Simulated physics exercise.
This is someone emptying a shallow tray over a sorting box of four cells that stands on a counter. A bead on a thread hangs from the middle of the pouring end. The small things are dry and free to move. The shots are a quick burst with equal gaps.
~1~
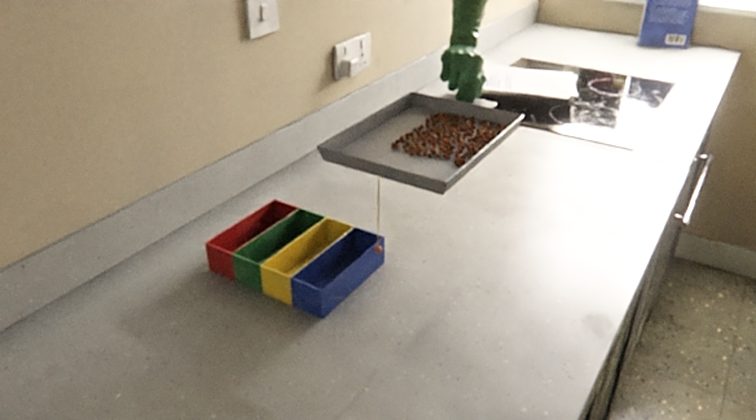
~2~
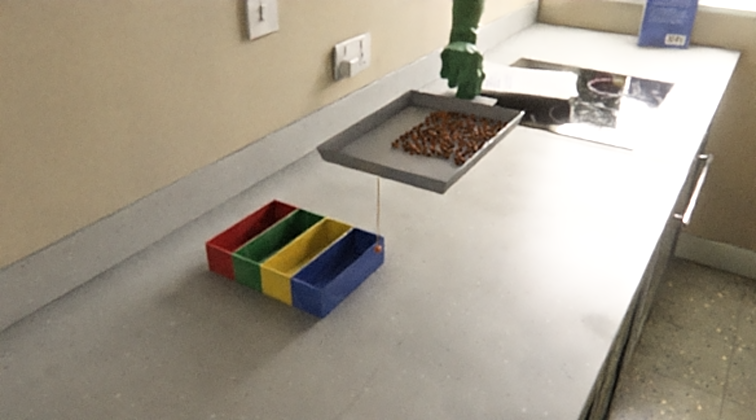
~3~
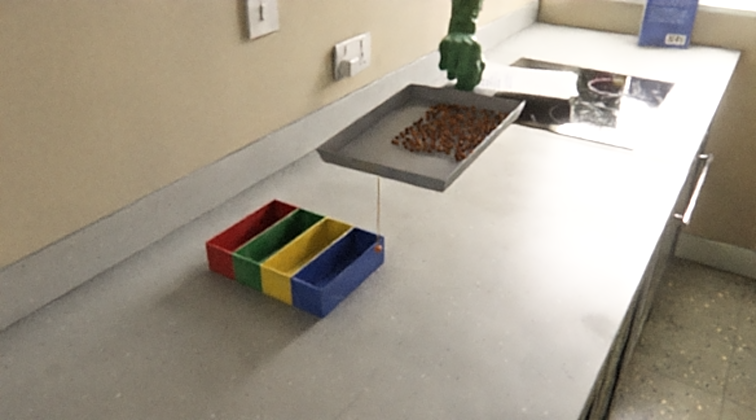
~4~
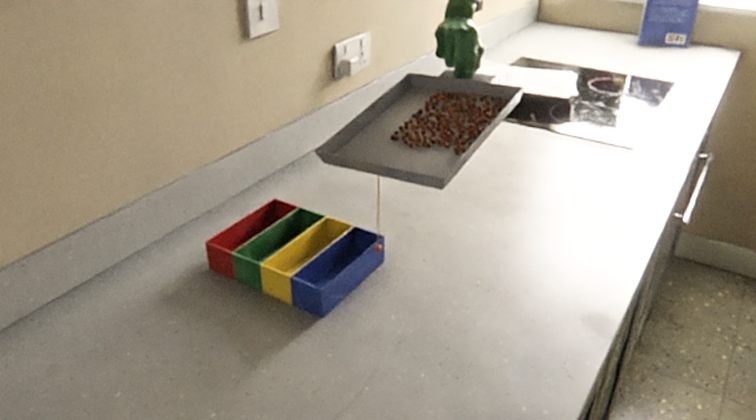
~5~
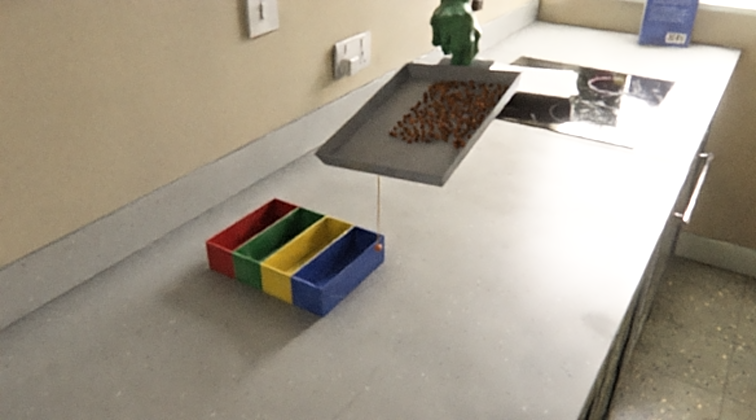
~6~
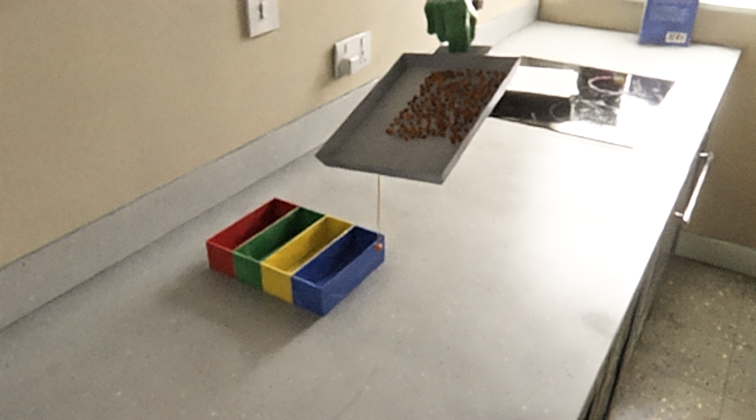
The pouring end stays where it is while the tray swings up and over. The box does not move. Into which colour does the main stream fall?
It favours the yellow compartment.
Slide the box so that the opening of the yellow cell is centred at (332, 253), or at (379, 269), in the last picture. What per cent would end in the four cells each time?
Near 100 % and 80 %.
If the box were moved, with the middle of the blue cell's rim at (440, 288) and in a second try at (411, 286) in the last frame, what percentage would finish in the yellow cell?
First some 0, then 0 per cent.
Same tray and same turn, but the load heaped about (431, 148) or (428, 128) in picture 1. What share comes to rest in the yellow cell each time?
About 60 and 80 per cent.
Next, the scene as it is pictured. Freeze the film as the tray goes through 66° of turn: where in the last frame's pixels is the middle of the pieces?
At about (333, 173).
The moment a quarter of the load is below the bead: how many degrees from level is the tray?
At some 70 degrees.
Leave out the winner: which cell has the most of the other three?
Next in line is blue.
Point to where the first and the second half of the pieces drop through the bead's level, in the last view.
Early half (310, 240), late half (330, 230).
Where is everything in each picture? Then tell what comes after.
In the first picture, corners of the pouring end at (323, 145) and (444, 179), level; middle of the load at (449, 138), cereal balls; bead on its thread at (378, 249); red cell at (220, 259); green cell at (248, 270); yellow cell at (277, 282); blue cell at (307, 295).
In the second picture, corners of the pouring end at (322, 146) and (443, 179), level; middle of the load at (449, 136).
In the third picture, corners of the pouring end at (322, 147) and (443, 177), tipped barely, lowest at the left corner; middle of the load at (449, 130).
In the fourth picture, corners of the pouring end at (321, 149) and (441, 175), tipped a little, lowest at the left corner; middle of the load at (448, 121).
In the fifth picture, corners of the pouring end at (320, 151) and (440, 173), tipped clearly, lowest at the left corner; middle of the load at (447, 113).
In the sixth picture, corners of the pouring end at (320, 153) and (438, 171), tipped clearly, lowest at the left corner; middle of the load at (444, 105); red cell at (221, 257); green cell at (248, 268); yellow cell at (277, 280); blue cell at (307, 293).
Soon, tray tipped steeply; about two thirds on the tray; a small part in the yellow cell; a stray few in the green cell; about a quarter falling or outside the box.
A while on, tray tipped past a quarter turn; a small part on the tray; about half in the yellow cell; a small part in the blue cell; a small part in the green cell; a stray few in the red cell; about a quarter falling or outside the box.
Towards the end, tray tipped past a quarter turn; most in the yellow cell; a small part in the blue cell; a small part in the green cell; a stray few in the red cell; a stray few falling or outside the box.
Finally, tray tipped past a quarter turn; most in the yellow cell; a small part in the blue cell; a small part in the green cell; a stray few in the red cell; a stray few outside the box.
